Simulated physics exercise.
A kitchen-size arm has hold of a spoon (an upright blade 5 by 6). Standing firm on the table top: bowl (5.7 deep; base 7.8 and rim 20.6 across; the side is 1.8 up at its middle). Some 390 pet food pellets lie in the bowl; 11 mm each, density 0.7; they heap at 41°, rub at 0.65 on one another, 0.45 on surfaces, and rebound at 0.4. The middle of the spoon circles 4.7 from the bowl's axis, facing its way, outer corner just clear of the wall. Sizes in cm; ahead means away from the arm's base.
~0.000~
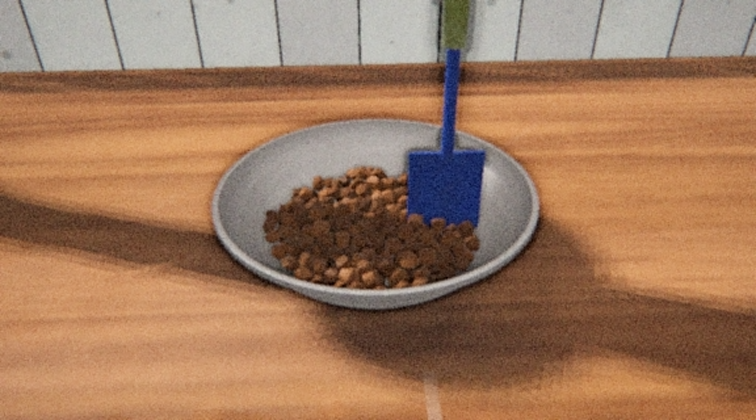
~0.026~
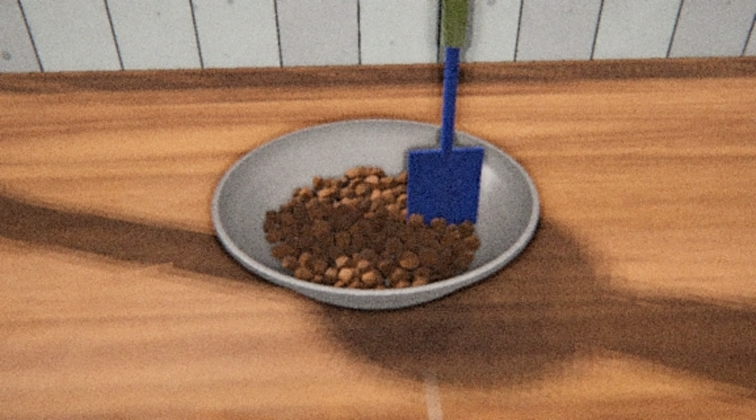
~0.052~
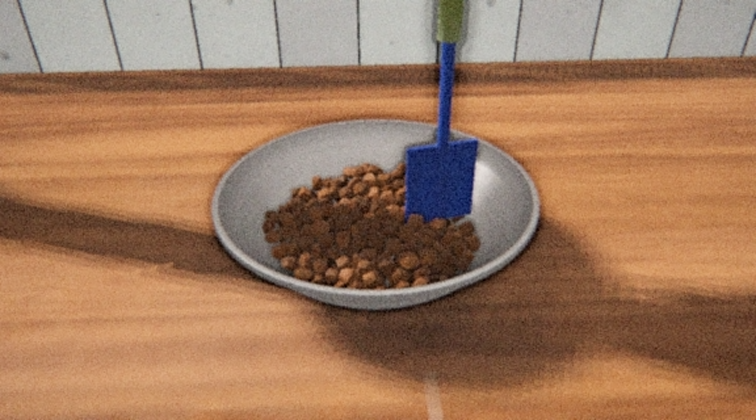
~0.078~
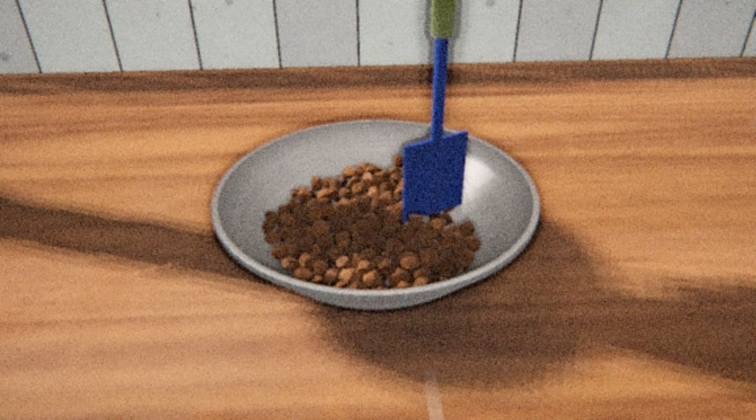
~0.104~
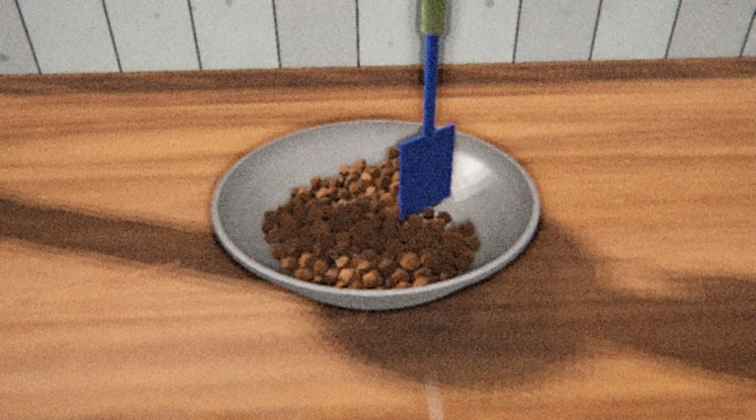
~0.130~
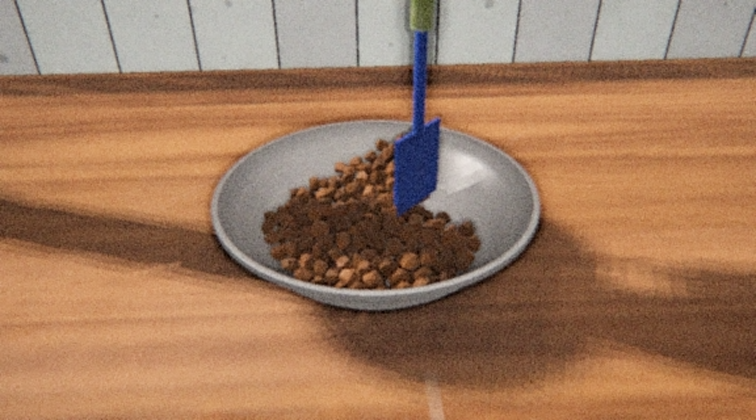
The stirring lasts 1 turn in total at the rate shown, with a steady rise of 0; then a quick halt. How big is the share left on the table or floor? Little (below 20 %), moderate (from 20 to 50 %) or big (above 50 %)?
On the table or floor the share is little, below 20 %.
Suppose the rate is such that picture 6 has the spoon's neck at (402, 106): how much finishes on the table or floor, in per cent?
About 15 per cent.
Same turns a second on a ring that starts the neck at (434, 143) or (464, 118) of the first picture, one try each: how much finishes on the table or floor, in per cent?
About 5 and 10 per cent.
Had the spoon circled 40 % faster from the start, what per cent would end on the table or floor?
In that case some 15 per cent.
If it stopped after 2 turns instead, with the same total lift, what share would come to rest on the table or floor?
It would be near 20 per cent.
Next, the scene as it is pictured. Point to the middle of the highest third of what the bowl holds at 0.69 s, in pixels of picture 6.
Near (461, 234).
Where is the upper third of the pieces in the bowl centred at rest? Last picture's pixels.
Near (448, 181).
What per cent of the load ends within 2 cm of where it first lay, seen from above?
Roughly 15 per cent.
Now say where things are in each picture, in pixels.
In the first frame, spoon neck at (449, 131), 0° round; upper third of the load around (369, 218), from x 270 to 475, top at y 175; 390 in the bowl.
In the second frame, spoon neck at (448, 129), 4° round; upper third of the load around (370, 216), from x 270 to 475, top at y 175.
In the third frame, spoon neck at (444, 124), 14° round; upper third of the load around (374, 211), from x 270 to 475, top at y 170.
In the fourth frame, spoon neck at (438, 118), 25° round; upper third of the load around (374, 208), from x 270 to 475, top at y 160.
In the fifth frame, spoon neck at (429, 114), 36° round; upper third of the load around (373, 207), from x 270 to 475, top at y 150.
In the sixth frame, spoon neck at (419, 110), 48° round; upper third of the load around (371, 205), from x 270 to 475, top at y 140; 390 in the bowl.
After 0.41 s, 169° round, highest piece 7 above the table; 390 in the bowl.
After 0.69 s, 291° round, highest piece 7 above the table; 369 in the bowl, 16 on the table or floor, 5 in flight or on the tool.
After 1.03 s, 0° round, highest piece 7 above the table; 356 in the bowl, 34 on the table or floor.
After 1.73 s, 0° round, highest piece 7 above the table; 356 in the bowl, 34 on the table or floor.
At rest, 356 in the bowl, 34 on the table or floor. That is 9 % on the table or floor.
